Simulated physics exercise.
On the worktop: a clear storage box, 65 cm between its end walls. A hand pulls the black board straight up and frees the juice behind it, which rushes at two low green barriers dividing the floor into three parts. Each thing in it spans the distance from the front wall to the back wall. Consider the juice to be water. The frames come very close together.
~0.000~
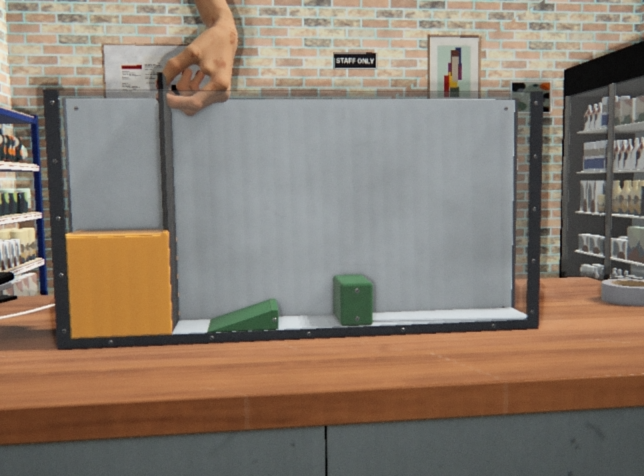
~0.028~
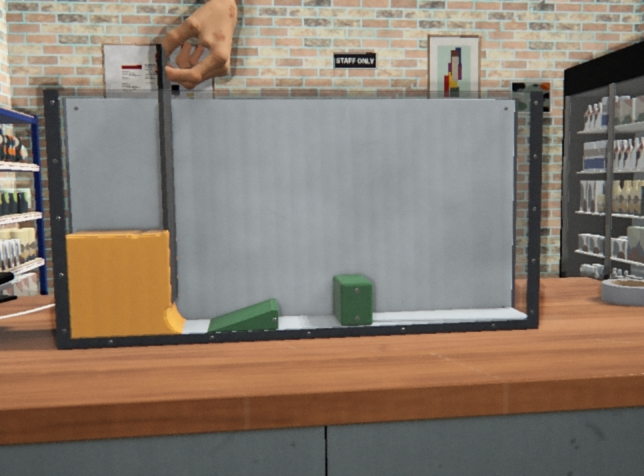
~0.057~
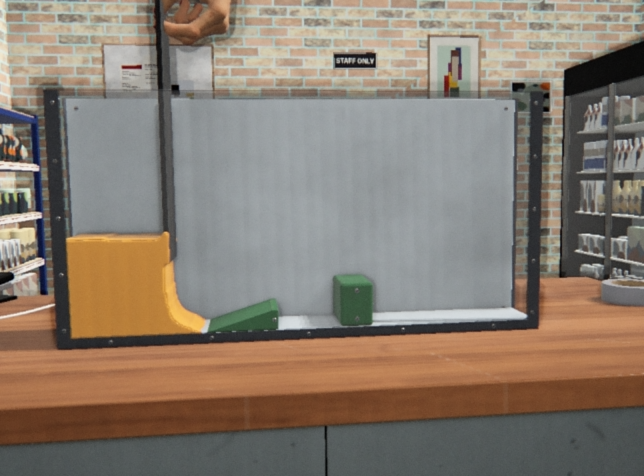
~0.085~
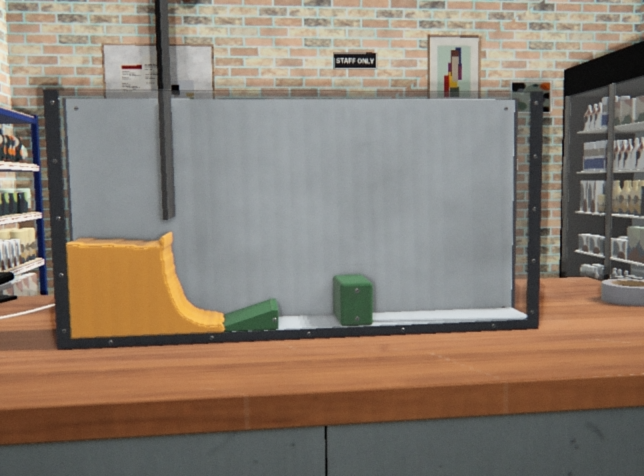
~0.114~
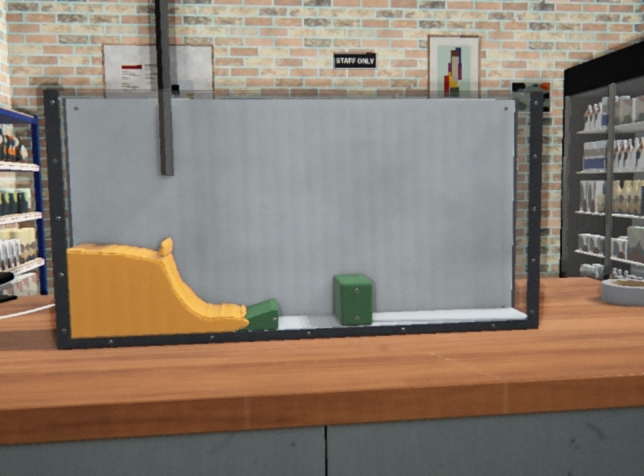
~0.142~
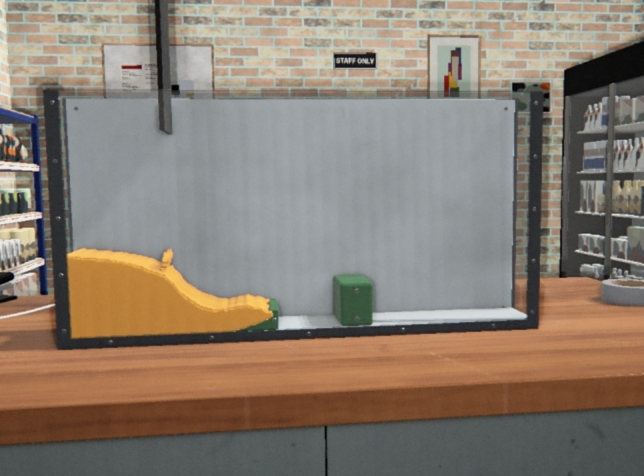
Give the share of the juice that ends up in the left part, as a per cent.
Roughly 62 %.
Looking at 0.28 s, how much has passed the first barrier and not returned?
It's close to 22 per cent by then.
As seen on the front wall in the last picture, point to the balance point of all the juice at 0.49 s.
Centre of mass, last view: Approx. (250, 307).
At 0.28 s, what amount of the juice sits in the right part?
About 2 %.
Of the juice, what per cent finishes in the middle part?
Around 22 percent.
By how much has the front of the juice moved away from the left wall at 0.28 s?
Roughly 42 cm out.
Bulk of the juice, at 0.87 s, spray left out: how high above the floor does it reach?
Roughly 5.5 centimetres.
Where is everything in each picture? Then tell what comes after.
In the first frame, the juice tops out at (73, 237) by the left wall; its leading edge has got to (166, 332); the board ends at (169, 333); the first barrier (ramped) has its top at (275, 312); the second barrier (broad) has its top at (357, 285).
In the second frame, the juice tops out at (73, 238) by the left wall; its leading edge has got to (178, 331); the board ends at (168, 306).
In the third frame, the juice tops out at (73, 241) by the left wall; its leading edge has got to (198, 331); the board ends at (167, 262).
In the fourth frame, the juice tops out at (73, 246) by the left wall; its leading edge has got to (219, 330); the board ends at (165, 218).
In the fifth frame, the juice tops out at (73, 252) by the left wall; its leading edge has got to (231, 329); the board ends at (163, 173).
In the sixth frame, the juice tops out at (74, 258) by the left wall; its leading edge has got to (233, 329); the board is clear.
Then, 0.28 s in, the shares are 78, 20 and 2 per cent from left to right.
Then, 0.49 s in, the shares are 57, 31 and 12 per cent from left to right.
Then, 0.87 s in, the shares are 56, 28 and 16 per cent from left to right.
Finally, the split from left to right is 61, 22 and 17 per cent.
